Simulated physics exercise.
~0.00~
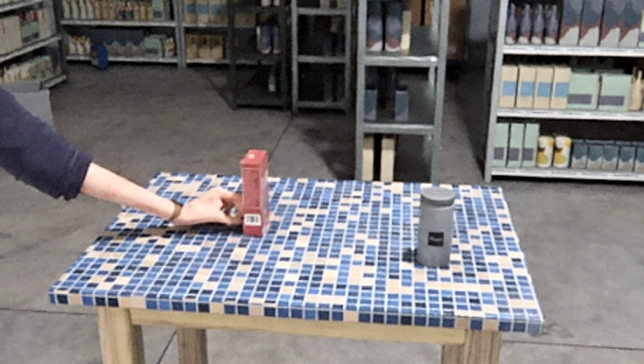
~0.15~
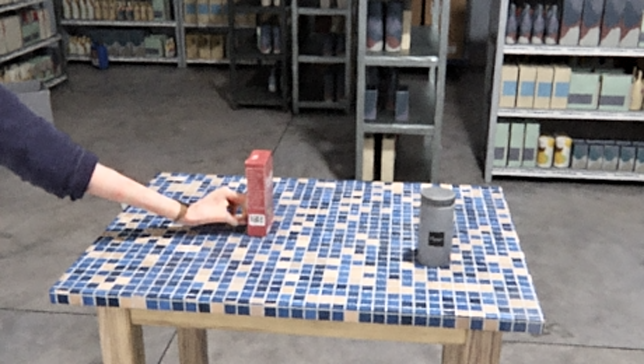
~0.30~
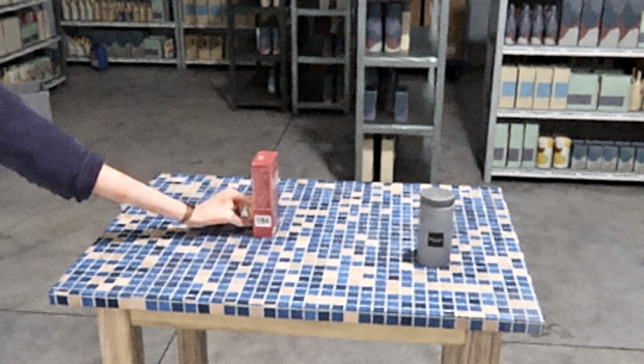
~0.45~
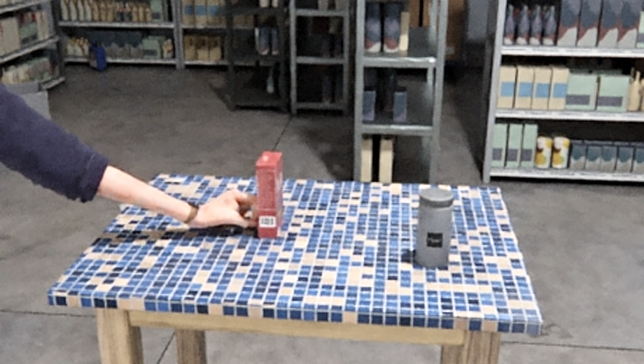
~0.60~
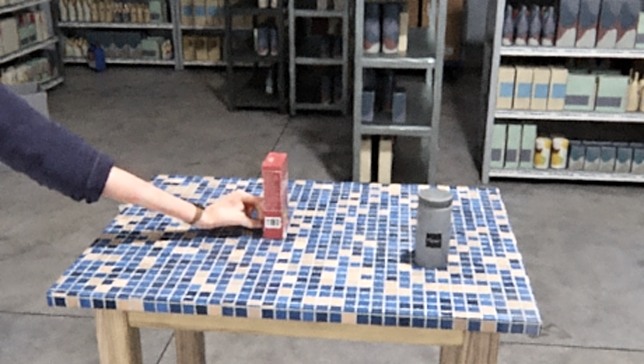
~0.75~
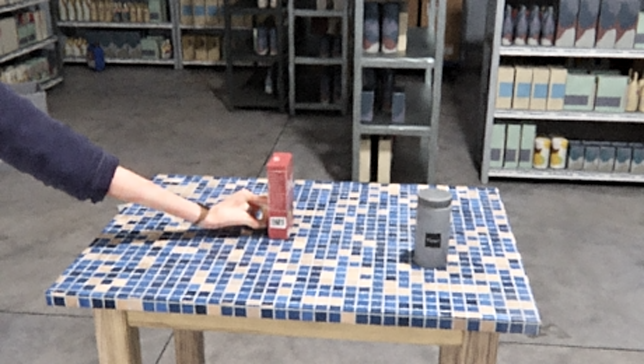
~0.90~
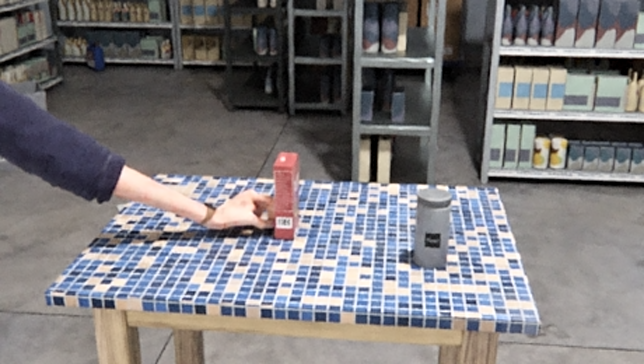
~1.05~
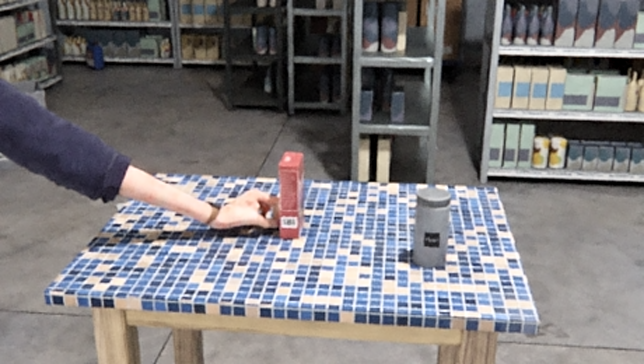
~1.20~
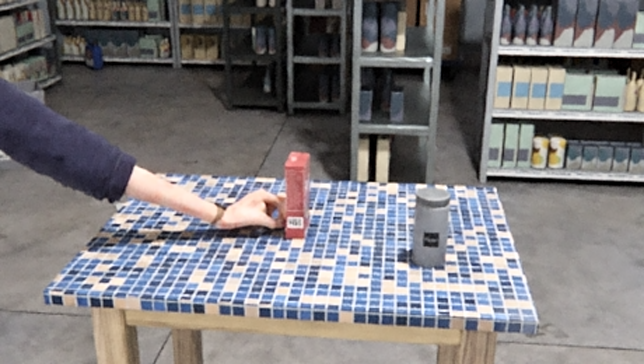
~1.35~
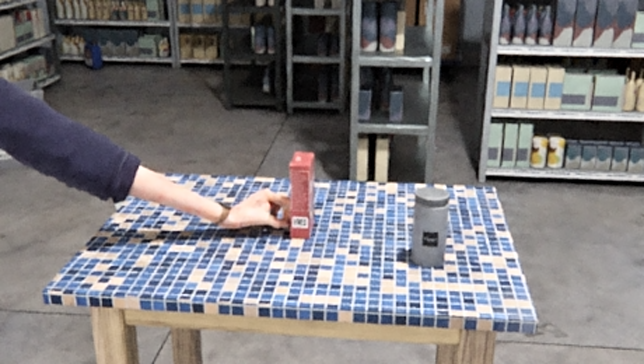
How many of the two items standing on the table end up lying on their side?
None of them do. The red packet and the grey jar are both still upright at the end.
